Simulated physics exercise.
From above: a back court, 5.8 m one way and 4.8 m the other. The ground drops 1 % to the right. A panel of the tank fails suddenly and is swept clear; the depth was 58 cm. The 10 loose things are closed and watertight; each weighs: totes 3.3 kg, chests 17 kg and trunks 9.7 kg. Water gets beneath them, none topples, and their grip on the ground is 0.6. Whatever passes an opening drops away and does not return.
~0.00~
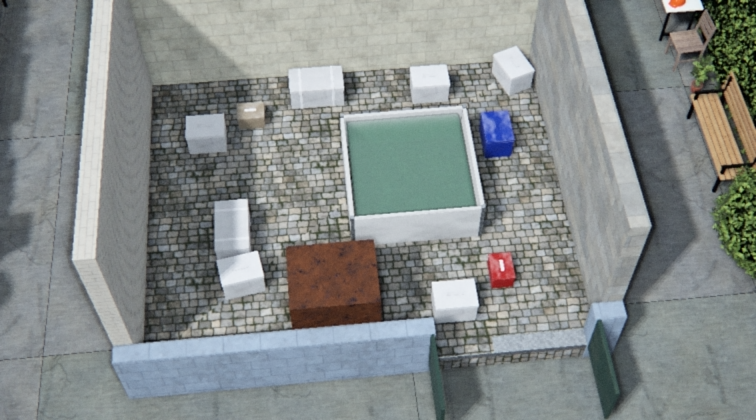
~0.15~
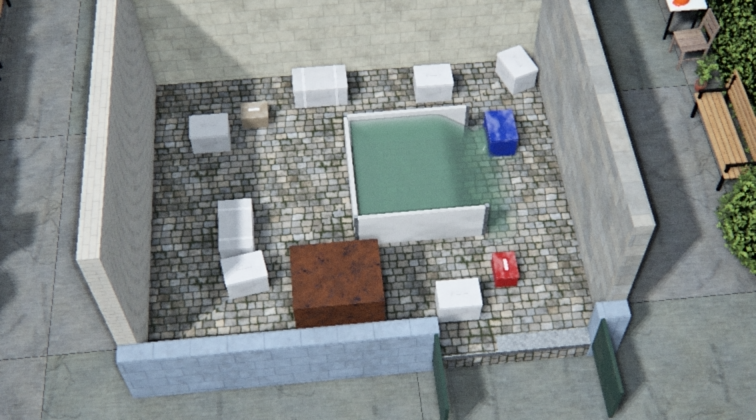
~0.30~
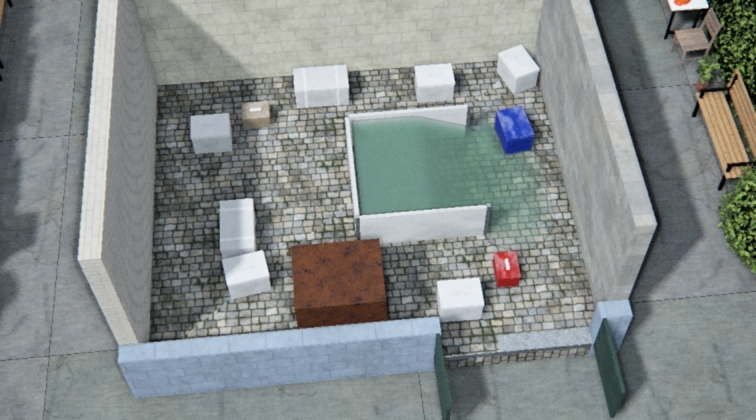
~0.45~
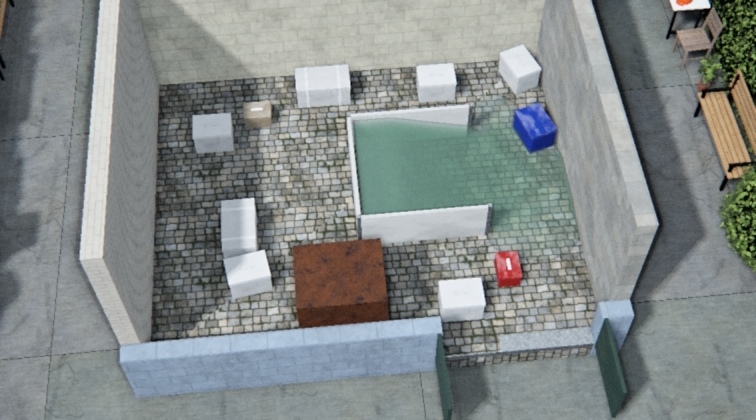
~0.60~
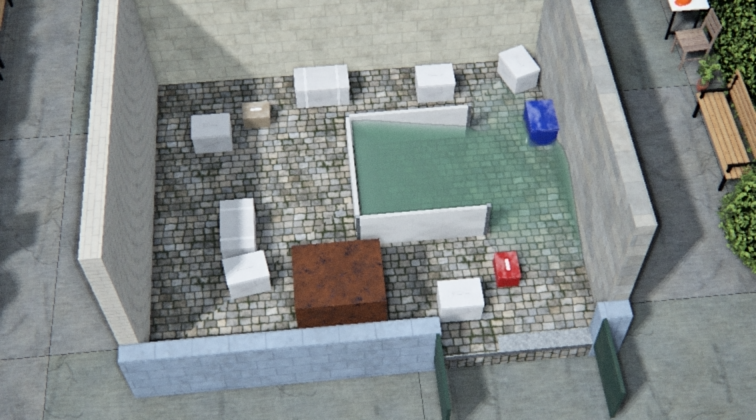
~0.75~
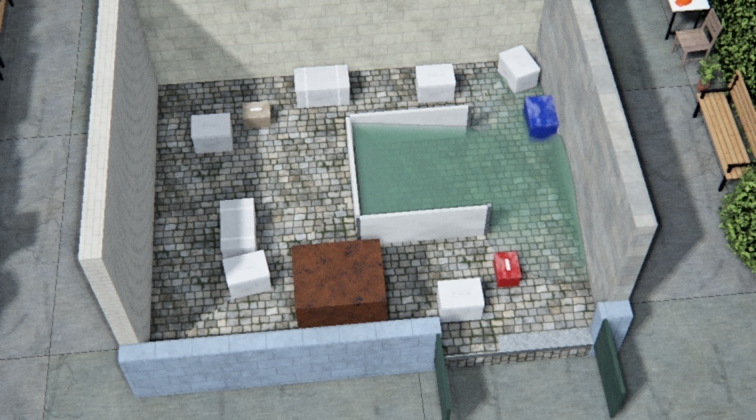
Green water spreads rightward out of a low white-walled tank in a cobbled back court, seen from high above, once the tank's right side is gone. White boxes stand around the court, with a small tan one at upper left, a rusty brown block at lower centre, and a red tote near the front opening. The blue chest right of the tank slides toward the right wall, turning a little, while the other boxes stay put and the view shifts very slightly.
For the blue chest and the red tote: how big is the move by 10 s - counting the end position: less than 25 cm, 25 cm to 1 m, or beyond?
Blue chest travels far, red tote slides a little.
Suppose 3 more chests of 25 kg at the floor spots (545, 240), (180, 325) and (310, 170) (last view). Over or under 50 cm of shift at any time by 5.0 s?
In turn: More, under, short of it.
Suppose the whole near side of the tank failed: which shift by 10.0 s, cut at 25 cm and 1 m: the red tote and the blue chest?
In that case the red tote gets carried off, the blue chest barely shifts.
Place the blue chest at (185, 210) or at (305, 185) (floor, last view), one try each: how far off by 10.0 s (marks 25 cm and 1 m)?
In turn: It holds its place; it stays put.
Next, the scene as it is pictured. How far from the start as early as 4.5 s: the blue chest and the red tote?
About 200 and 60 cm.
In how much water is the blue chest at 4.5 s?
Roughly 9 cm.
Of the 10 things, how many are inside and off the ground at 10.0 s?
At that moment 2.
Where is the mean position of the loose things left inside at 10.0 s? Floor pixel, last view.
At about (300, 183).
After 2.0 s the blue chest is near (497, 81), 0.8 m from its start, afloat; the red tote is near (506, 265), 0.0 m from its start, aground; 0 of 10 are out; 2 afloat.
After 4.5 s the blue chest is near (363, 107), 2.1 m from its start, afloat; the red tote is near (457, 262), 0.7 m from its start, aground; 0 of 10 are out; 2 afloat.
After 7.0 s the blue chest is near (306, 126), 2.8 m from its start, aground; the red tote is near (457, 262), 0.7 m from its start, aground; 0 of 10 are out; 3 afloat.
After 10.0 s the blue chest is near (306, 126), 2.8 m from its start, aground; the red tote is near (464, 262), 0.6 m from its start, afloat; 0 of 10 are out; 2 afloat.
